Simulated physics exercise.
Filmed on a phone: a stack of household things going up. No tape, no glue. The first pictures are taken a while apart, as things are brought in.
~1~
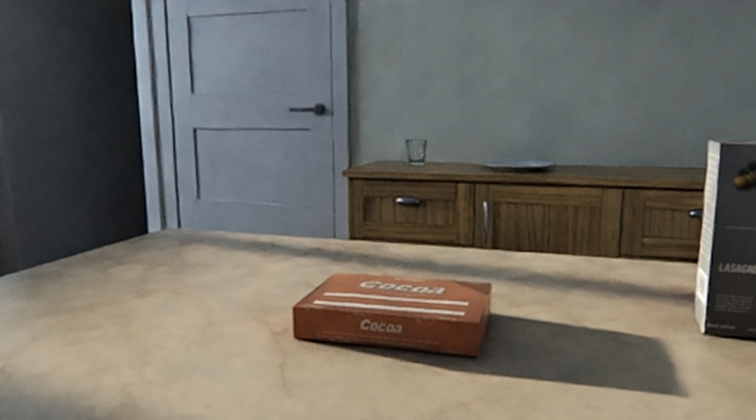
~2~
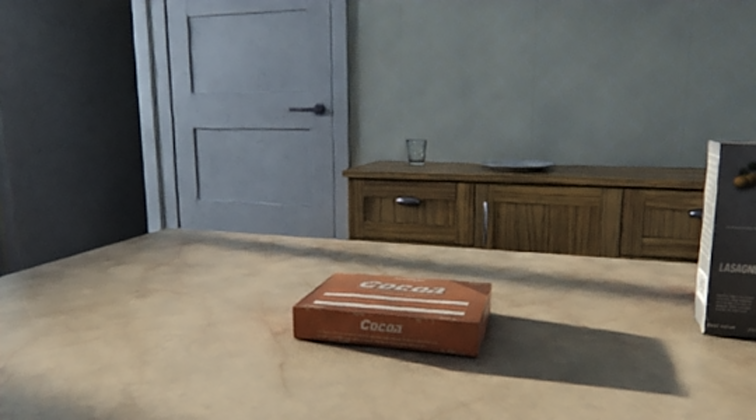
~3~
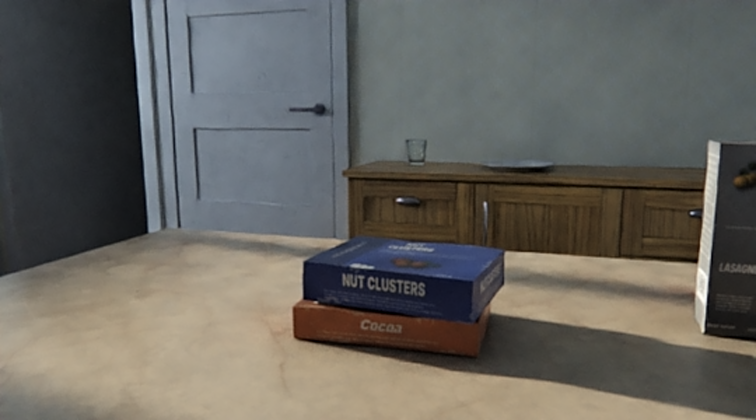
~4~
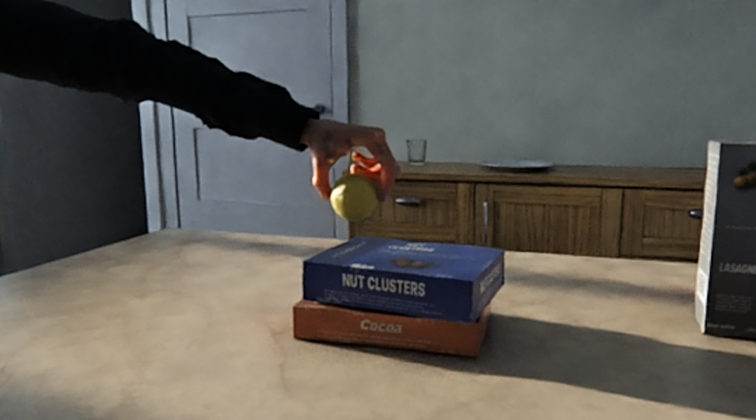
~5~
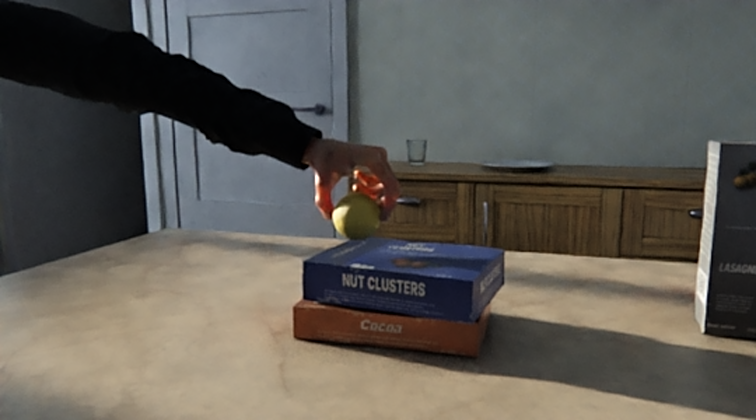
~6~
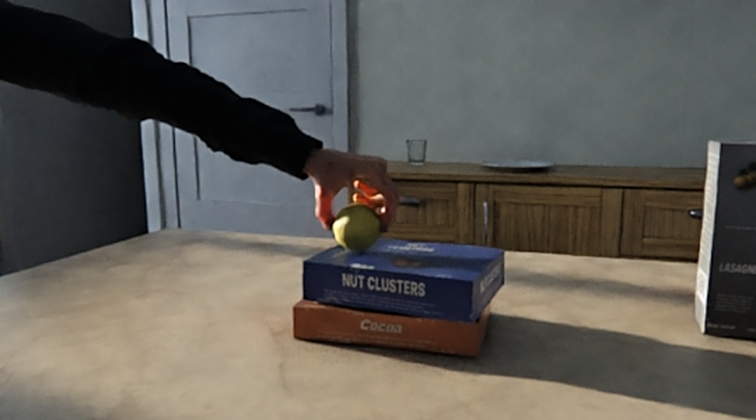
A blue nut clusters box appeared on top of the orange cocoa box on the table, then a hand in a dark sleeve lowered a yellow lemon onto the blue box's top.
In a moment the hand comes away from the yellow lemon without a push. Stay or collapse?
Outcome: The pile holds.
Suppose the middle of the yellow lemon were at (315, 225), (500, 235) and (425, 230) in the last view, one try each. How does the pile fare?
In the first case it comes apart; in the second case it gives way; in the third case it holds.
Then, 0.60 s later than the last frame, all is still.
Then, 1.60 s later than the last frame, yellow lemon resting near (357, 227).
When it is over, all 5 as before. End places, in pixels of the last picture, yellow lemon near (357, 227). The pile keeps its balance.
